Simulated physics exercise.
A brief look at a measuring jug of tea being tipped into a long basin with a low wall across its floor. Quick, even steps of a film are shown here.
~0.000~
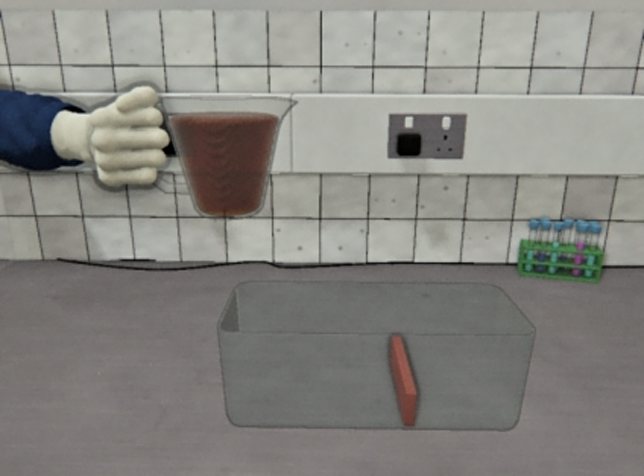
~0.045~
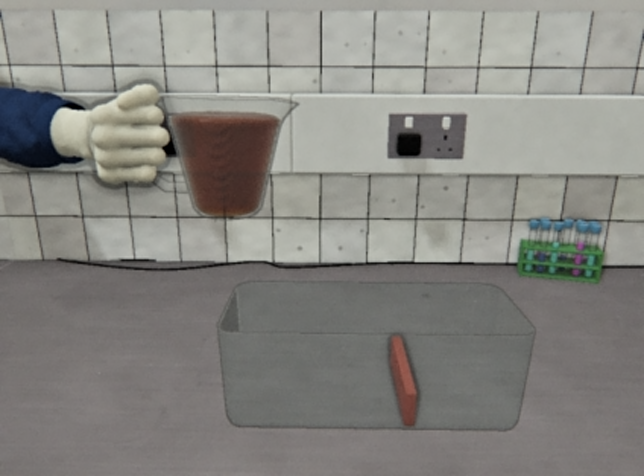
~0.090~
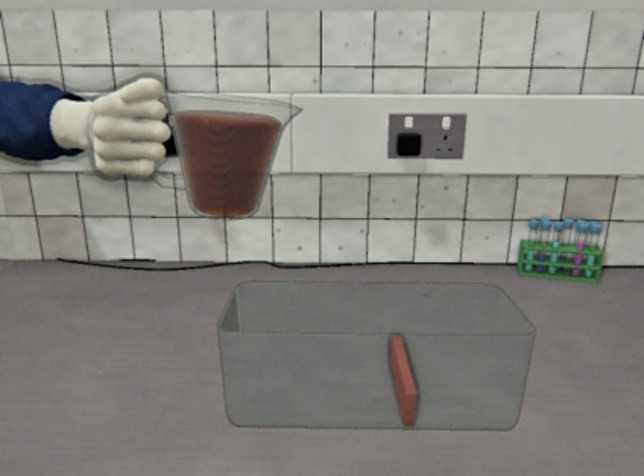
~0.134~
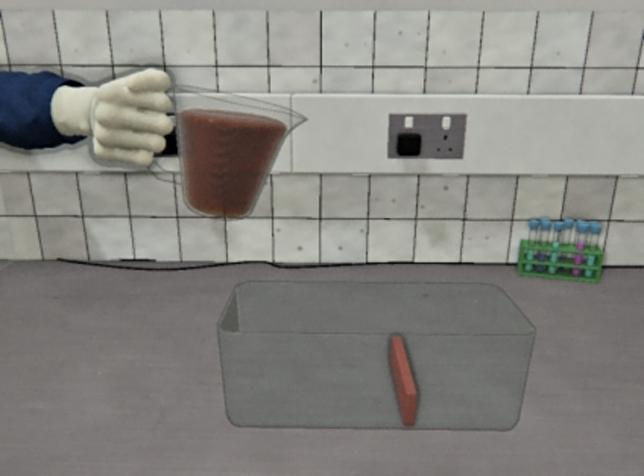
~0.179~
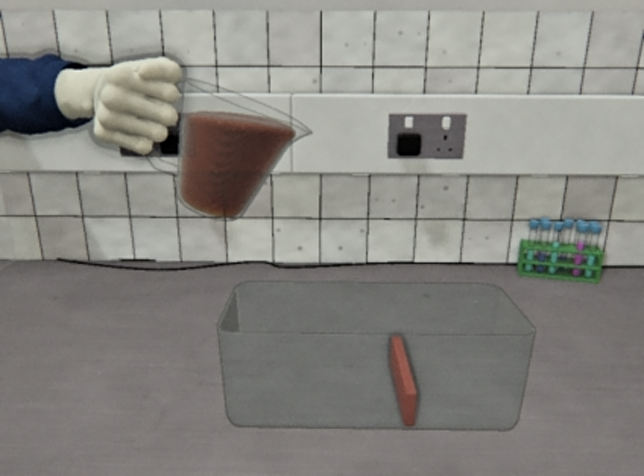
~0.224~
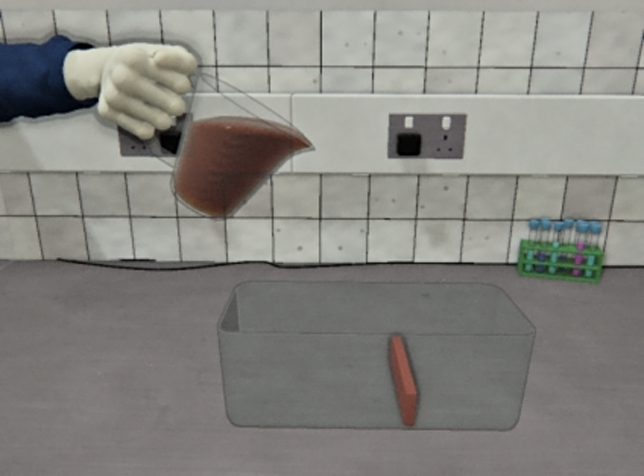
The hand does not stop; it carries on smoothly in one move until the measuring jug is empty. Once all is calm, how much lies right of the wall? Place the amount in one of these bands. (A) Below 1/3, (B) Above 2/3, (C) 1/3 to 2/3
Answer: A.
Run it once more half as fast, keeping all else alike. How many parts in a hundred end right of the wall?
Near 5 %.
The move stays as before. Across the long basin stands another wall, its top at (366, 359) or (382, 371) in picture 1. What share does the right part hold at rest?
Roughly 30 % and 20 %.
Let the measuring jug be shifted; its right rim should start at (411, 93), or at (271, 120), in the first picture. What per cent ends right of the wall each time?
It comes to 80 % the first time and 10 % the second.
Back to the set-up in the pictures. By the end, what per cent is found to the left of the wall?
Close to 90 percent.
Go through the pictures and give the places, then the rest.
It leans 0°; its right rim is at (298, 100); the tea meets the walls at (173, 116) and (281, 117); the long basin's rim runs from (228, 305) to (517, 309); the wall's top is at (403, 363), in the first frame.
It leans 1°; its right rim is at (300, 102); the tea meets the walls at (174, 115) and (281, 118), in the second frame.
It leans 6°; its right rim is at (303, 108); the tea meets the walls at (177, 113) and (284, 119), in the third frame.
It leans 12°; its right rim is at (308, 118); the tea meets the walls at (182, 111) and (289, 124), in the fourth frame.
It leans 21°; its right rim is at (313, 132); the tea meets the walls at (188, 115) and (299, 129), in the fifth frame.
It leans 32°; its right rim is at (316, 148); the tea meets the walls at (191, 124) and (312, 139); 1 per cent is over the edge, in the sixth frame.
A moment on, the measuring jug is tipped on its side and 46 per cent is still to pour, 18 is left of the wall and 0 right of it.
Next, the measuring jug is tipped on its side and 10 per cent is still to pour, 67 is left of the wall and 1 right of it.
Then the measuring jug is tipped on its side and 1 per cent is still to pour, 86 is left of the wall and 4 right of it.
Later the measuring jug is tipped on its side and 0 per cent is still to pour, 89 is left of the wall and 6 right of it.
At rest 89 per cent lies left of the wall, 6 right of it and 5 outside.
